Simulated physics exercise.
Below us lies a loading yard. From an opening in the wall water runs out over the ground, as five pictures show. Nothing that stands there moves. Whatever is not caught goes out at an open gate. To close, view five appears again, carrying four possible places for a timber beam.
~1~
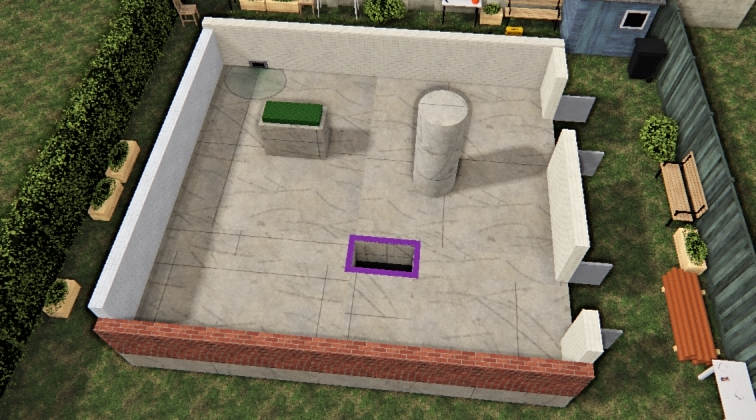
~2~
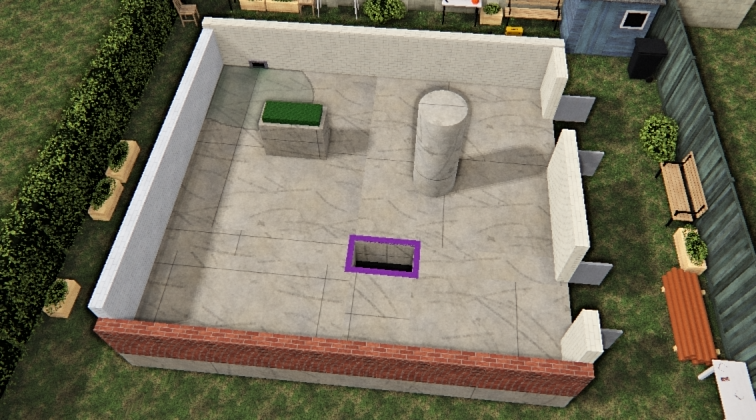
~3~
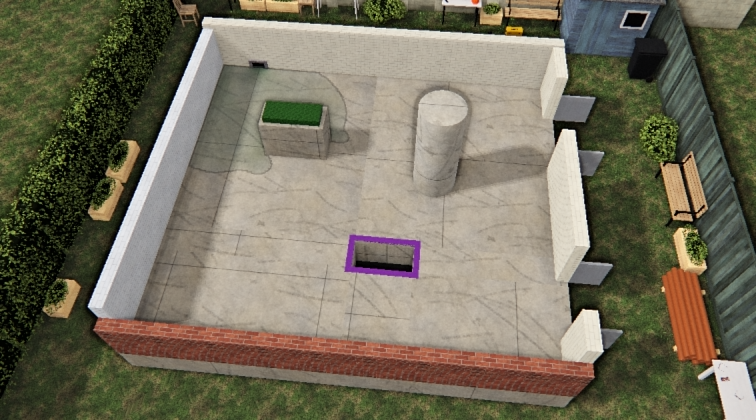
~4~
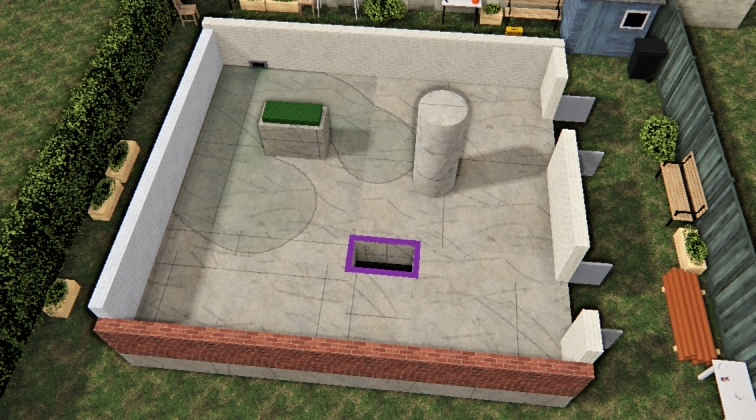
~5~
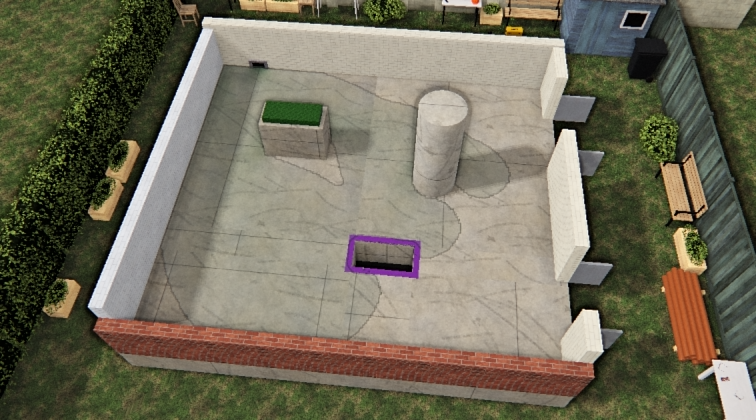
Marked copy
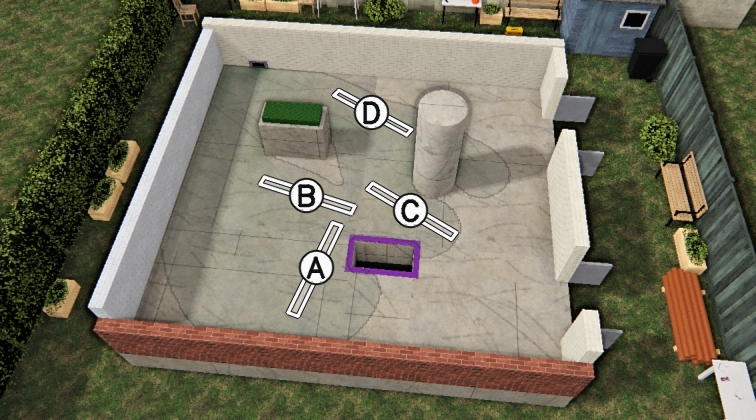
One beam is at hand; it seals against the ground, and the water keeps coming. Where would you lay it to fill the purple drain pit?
D is best.
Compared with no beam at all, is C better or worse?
It is worse.
On the marked copy, A from (293, 314) to (337, 224); B from (262, 180) to (353, 209); C from (370, 186) to (453, 235); D from (336, 92) to (409, 132).
If A is chosen, about 14 % of the stream runs into the purple drain pit, about 80 % out by the gates.
If B is chosen, about 15 % of the stream runs into the purple drain pit, about 82 % out by the gates.
If C is chosen, about 14 % of the stream runs into the purple drain pit, about 83 % out by the gates.
If D is chosen, about 21 % of the stream runs into the purple drain pit, about 76 % out by the gates.
